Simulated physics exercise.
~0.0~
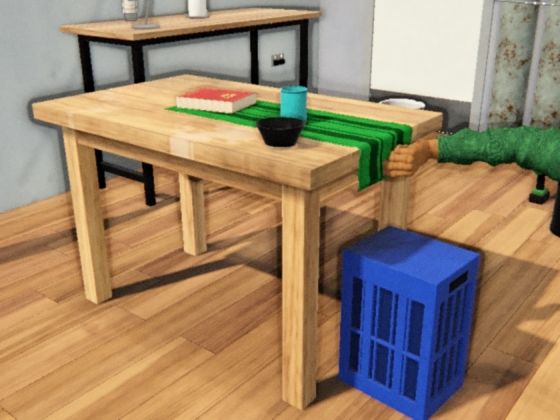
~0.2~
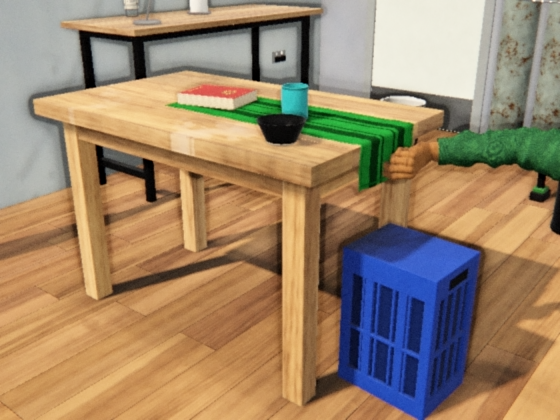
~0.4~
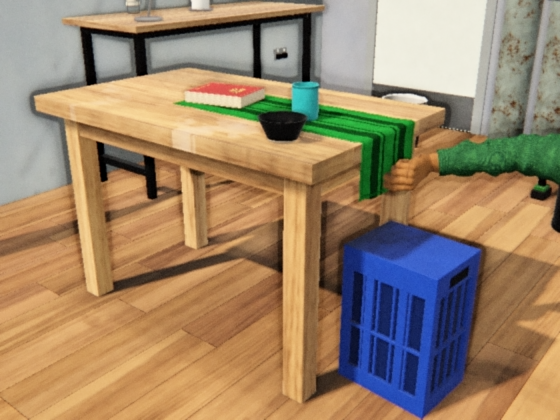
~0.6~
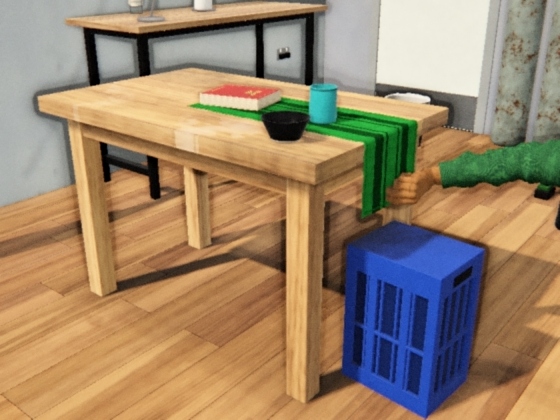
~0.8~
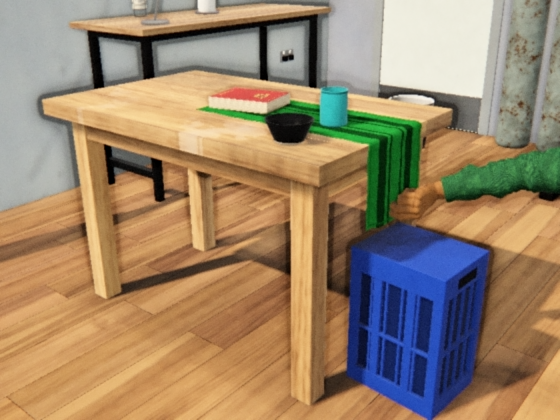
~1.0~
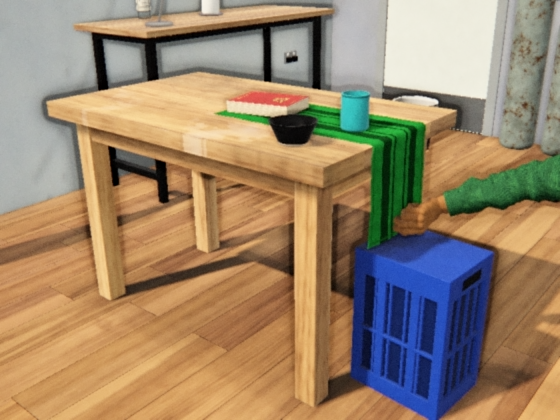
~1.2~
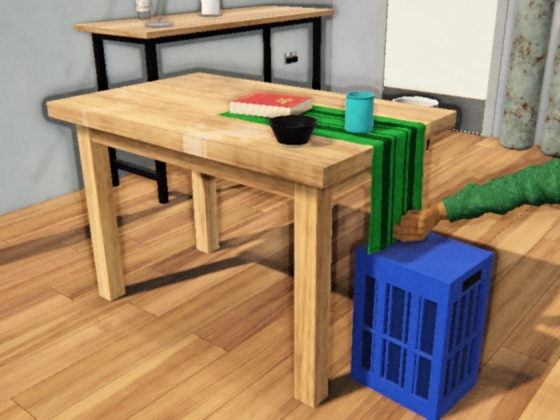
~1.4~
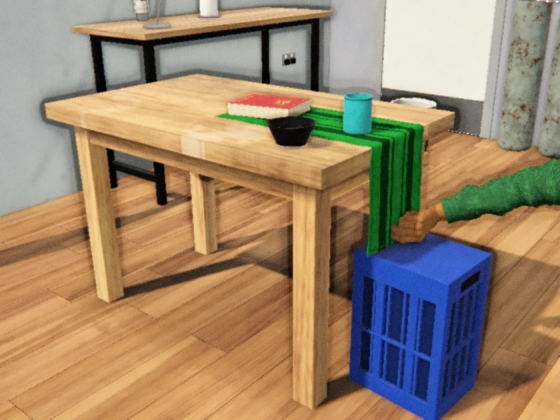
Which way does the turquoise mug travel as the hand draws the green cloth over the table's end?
The turquoise mug moves to the right, carried along with the cloth while staying upright.
